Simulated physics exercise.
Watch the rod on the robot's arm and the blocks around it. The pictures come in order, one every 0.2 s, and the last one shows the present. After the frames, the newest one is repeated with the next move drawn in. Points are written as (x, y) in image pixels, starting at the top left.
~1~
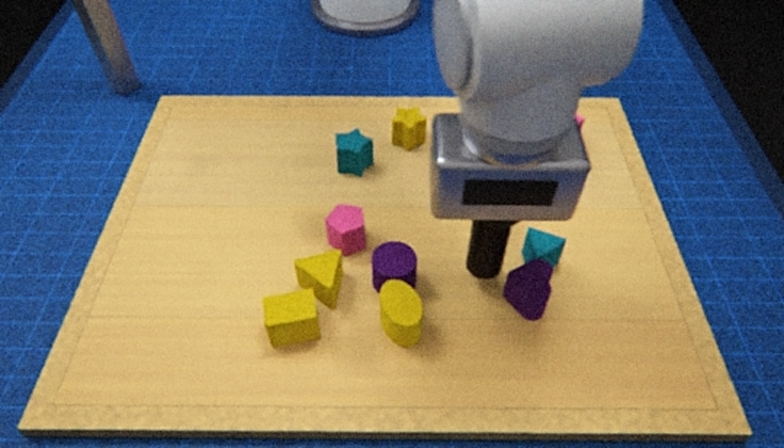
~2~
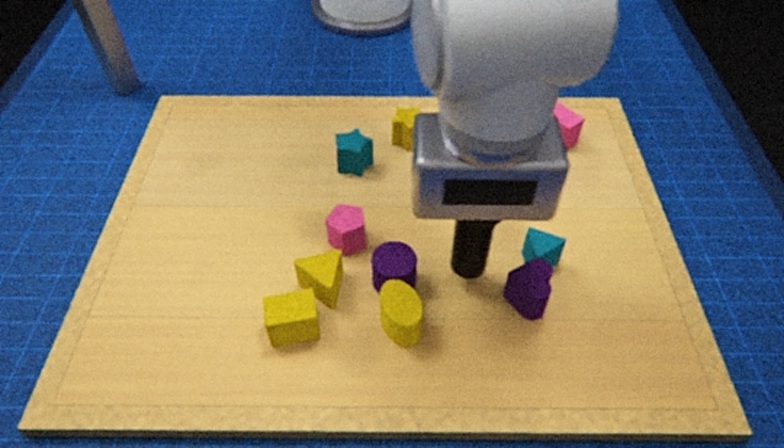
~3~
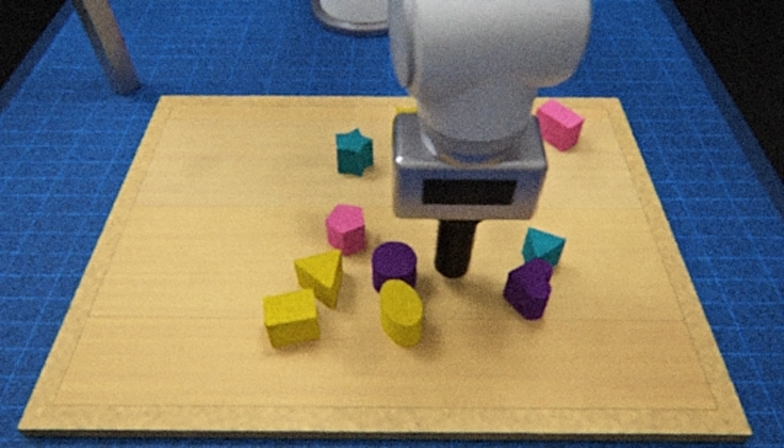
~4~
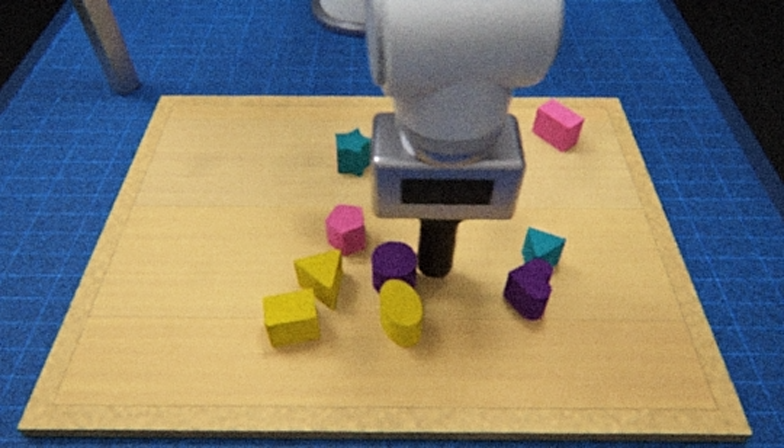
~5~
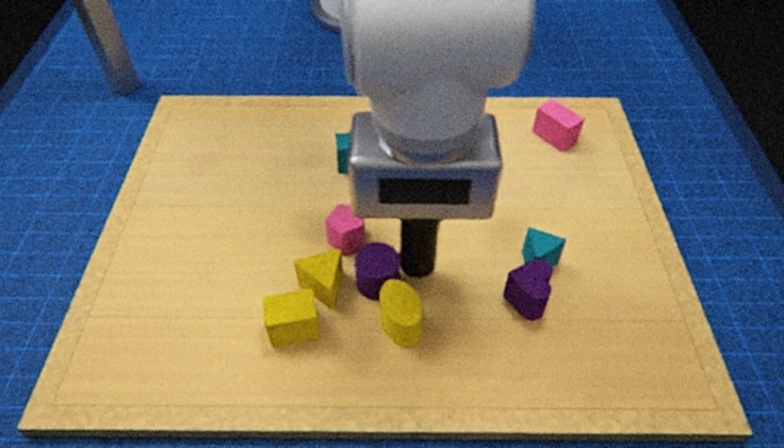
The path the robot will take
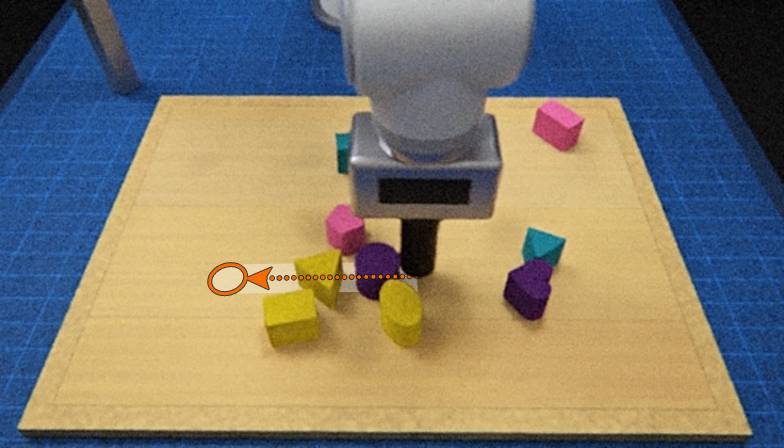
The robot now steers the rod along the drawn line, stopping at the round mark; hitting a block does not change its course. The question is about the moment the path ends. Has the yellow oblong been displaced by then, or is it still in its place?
Its place stays the same.
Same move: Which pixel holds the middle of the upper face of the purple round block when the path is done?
It should be at (189, 285) by then.
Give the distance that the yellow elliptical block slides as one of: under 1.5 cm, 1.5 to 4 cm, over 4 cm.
Once the path ends, it will sit under 1.5 cm from where it is now.
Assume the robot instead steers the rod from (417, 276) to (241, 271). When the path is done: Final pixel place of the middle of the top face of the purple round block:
Final place: (210, 279).
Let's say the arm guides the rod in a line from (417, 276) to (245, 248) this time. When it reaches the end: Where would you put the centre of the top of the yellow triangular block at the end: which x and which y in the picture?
Its top middle is near (251, 295).
The drawn path runs straight from (417, 276) to (228, 279).
The first path, step by step. One third of the way, rod at (352, 265); yellow triangular block at (271, 274), turned 30° anticlockwise; purple round block at (310, 264).
Two thirds of the way, rod at (287, 266); yellow triangular block at (210, 294), turned 45° anticlockwise; purple round block at (246, 273).
At the end, rod at (223, 267); yellow oblong not moved; yellow triangular block at (174, 320), turned 80° anticlockwise; purple round block at (189, 285); yellow elliptical block not moved.
